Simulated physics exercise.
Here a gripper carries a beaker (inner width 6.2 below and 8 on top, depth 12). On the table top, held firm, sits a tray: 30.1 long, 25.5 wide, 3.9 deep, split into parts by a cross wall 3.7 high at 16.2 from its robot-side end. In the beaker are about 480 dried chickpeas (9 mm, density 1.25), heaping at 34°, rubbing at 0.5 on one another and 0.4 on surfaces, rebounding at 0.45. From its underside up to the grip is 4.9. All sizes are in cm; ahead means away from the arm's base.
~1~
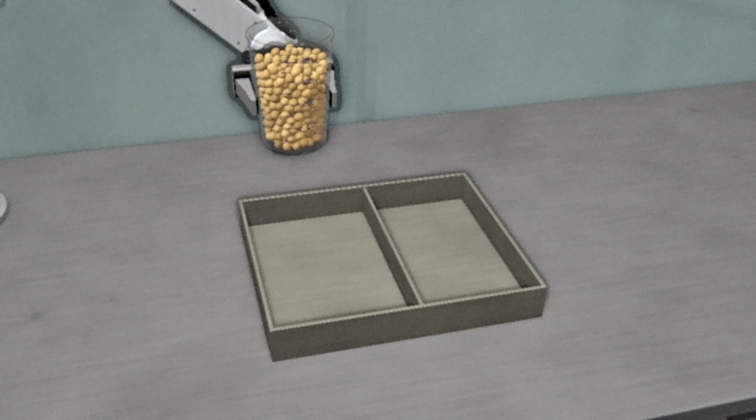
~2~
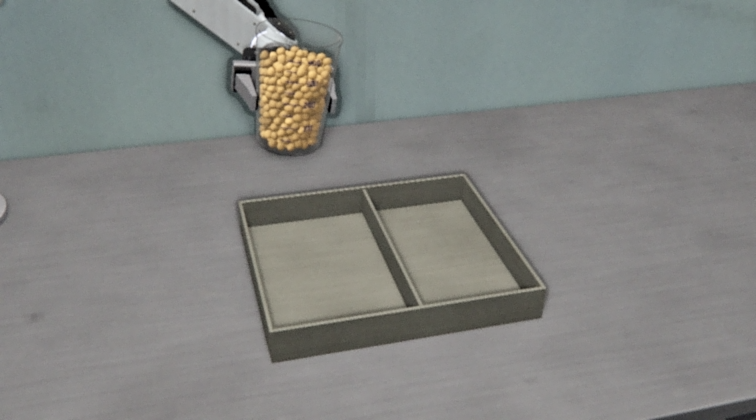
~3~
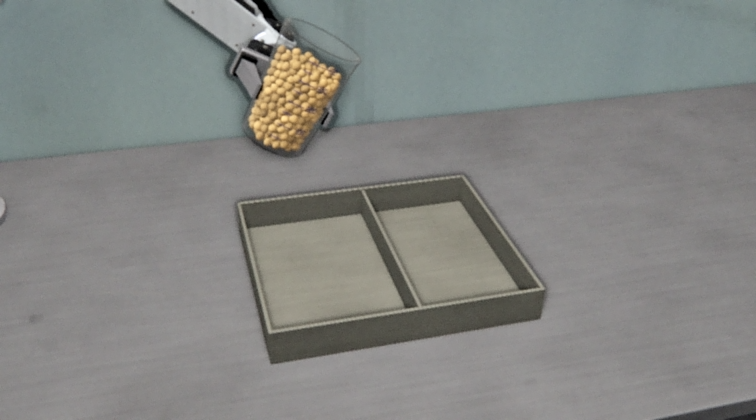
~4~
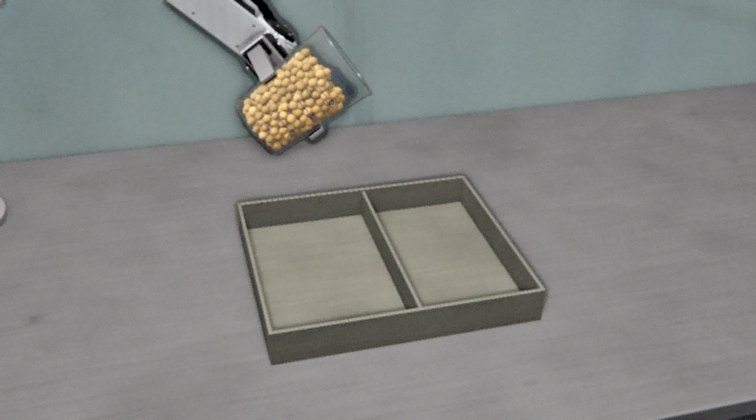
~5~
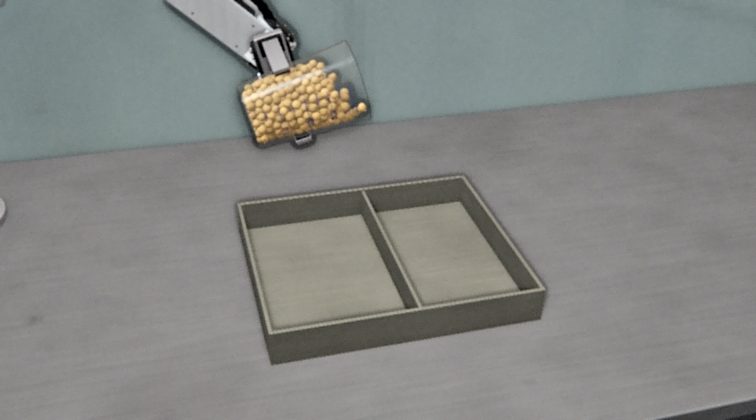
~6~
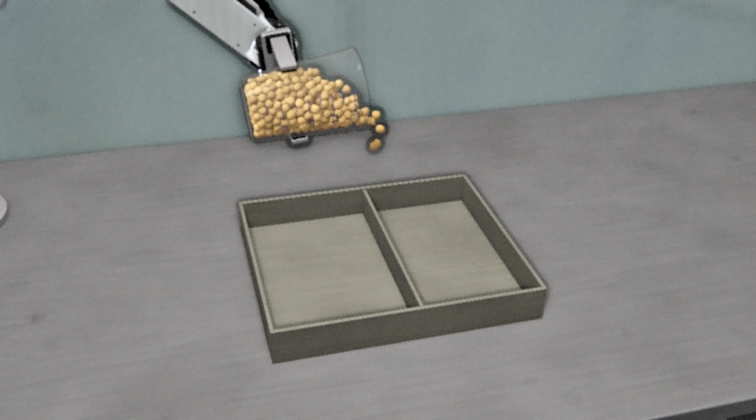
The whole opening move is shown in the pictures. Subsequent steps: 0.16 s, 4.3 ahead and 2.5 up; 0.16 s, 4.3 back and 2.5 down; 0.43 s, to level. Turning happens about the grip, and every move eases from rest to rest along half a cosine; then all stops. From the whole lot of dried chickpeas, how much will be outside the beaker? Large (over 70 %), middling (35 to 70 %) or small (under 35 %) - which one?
Middling.
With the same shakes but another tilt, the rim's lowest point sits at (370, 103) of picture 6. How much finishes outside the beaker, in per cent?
Somewhere around 20 %.
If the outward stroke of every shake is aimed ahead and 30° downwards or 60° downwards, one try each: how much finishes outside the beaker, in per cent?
Result: Approx. 30 % and 15 %, one try each.
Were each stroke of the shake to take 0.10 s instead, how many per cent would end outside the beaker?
Estimate: Near 90 per cent.
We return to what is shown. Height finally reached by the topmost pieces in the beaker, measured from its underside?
Around 7.5 cm above the underside.
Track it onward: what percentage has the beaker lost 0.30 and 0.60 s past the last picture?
In turn: 30 %, then 50 %.
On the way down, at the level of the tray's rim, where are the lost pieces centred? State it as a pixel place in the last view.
About at (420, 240).
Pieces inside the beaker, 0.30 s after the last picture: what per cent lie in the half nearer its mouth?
Around 75 percent.
Then, 0.30 s on, tilted 84° forward, highest piece 25 above the table; 332 in the beaker, 8 in the far-side part, 2 in the robot-side part, 136 in flight or on a rim.
Then, 0.60 s on, tilted 23° forward, highest piece 29 above the table; 250 in the beaker, 196 in the far-side part, 24 in the robot-side part, 8 in flight or on a rim.
Then, 0.95 s on, level, highest piece 26 above the table; 249 in the beaker, 202 in the far-side part, 27 in the robot-side part.
Then, 2.00 s on, level, highest piece 26 above the table; 249 in the beaker, 202 in the far-side part, 27 in the robot-side part.
In the end, 249 in the beaker, 202 in the far-side part, 27 in the robot-side part. That is 48 % outside the beaker.
